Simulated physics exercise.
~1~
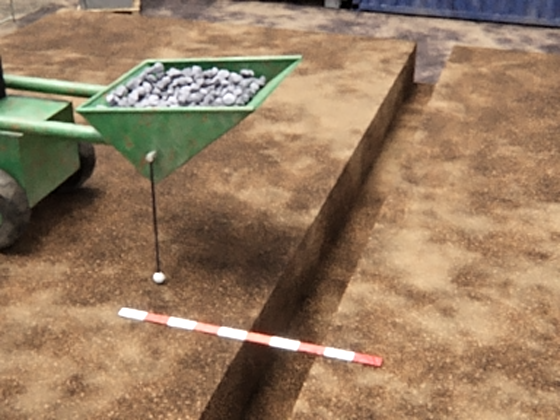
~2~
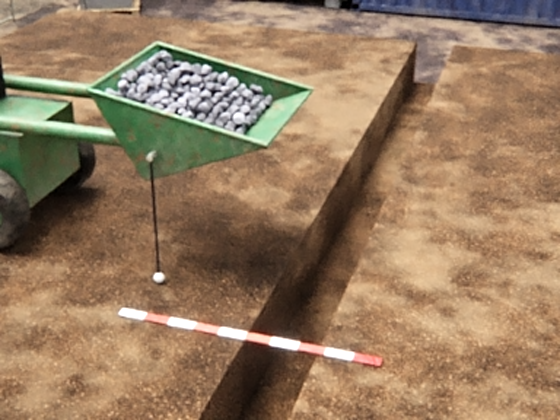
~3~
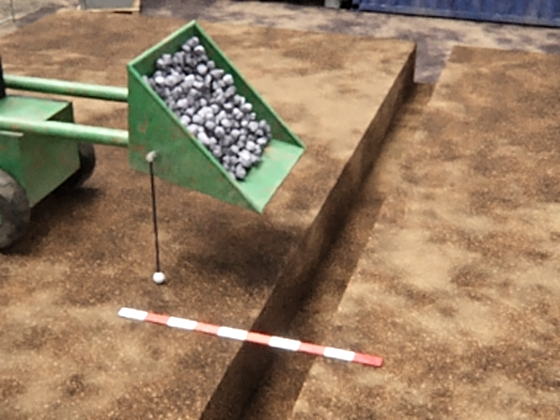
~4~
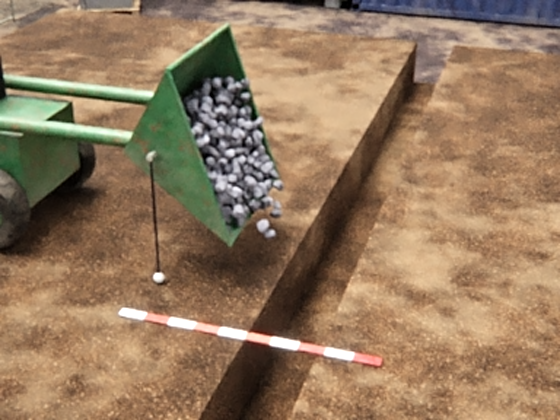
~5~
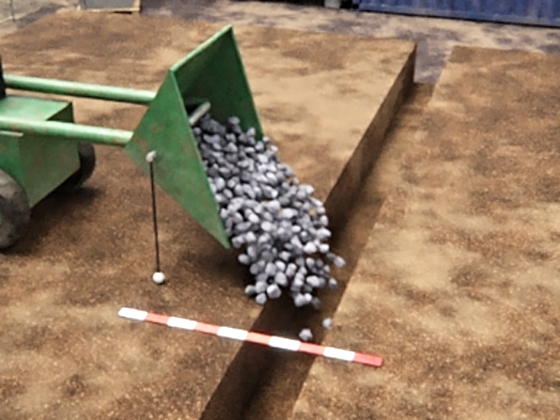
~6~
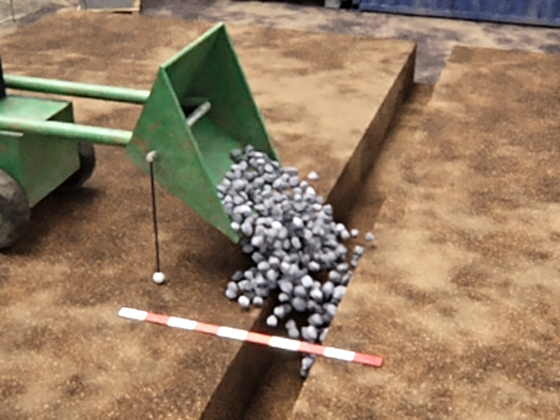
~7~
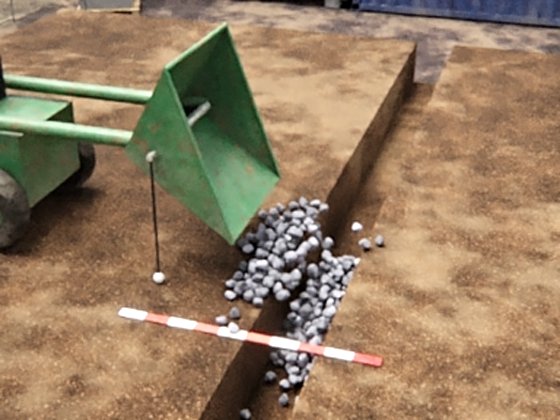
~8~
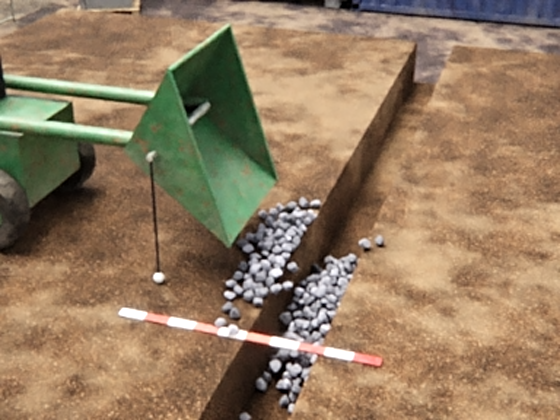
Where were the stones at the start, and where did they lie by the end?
At the start the stones were heaped in the raised green bucket. By the end they lay lower and farther right, many of them in the trench and others on the ground beside it.
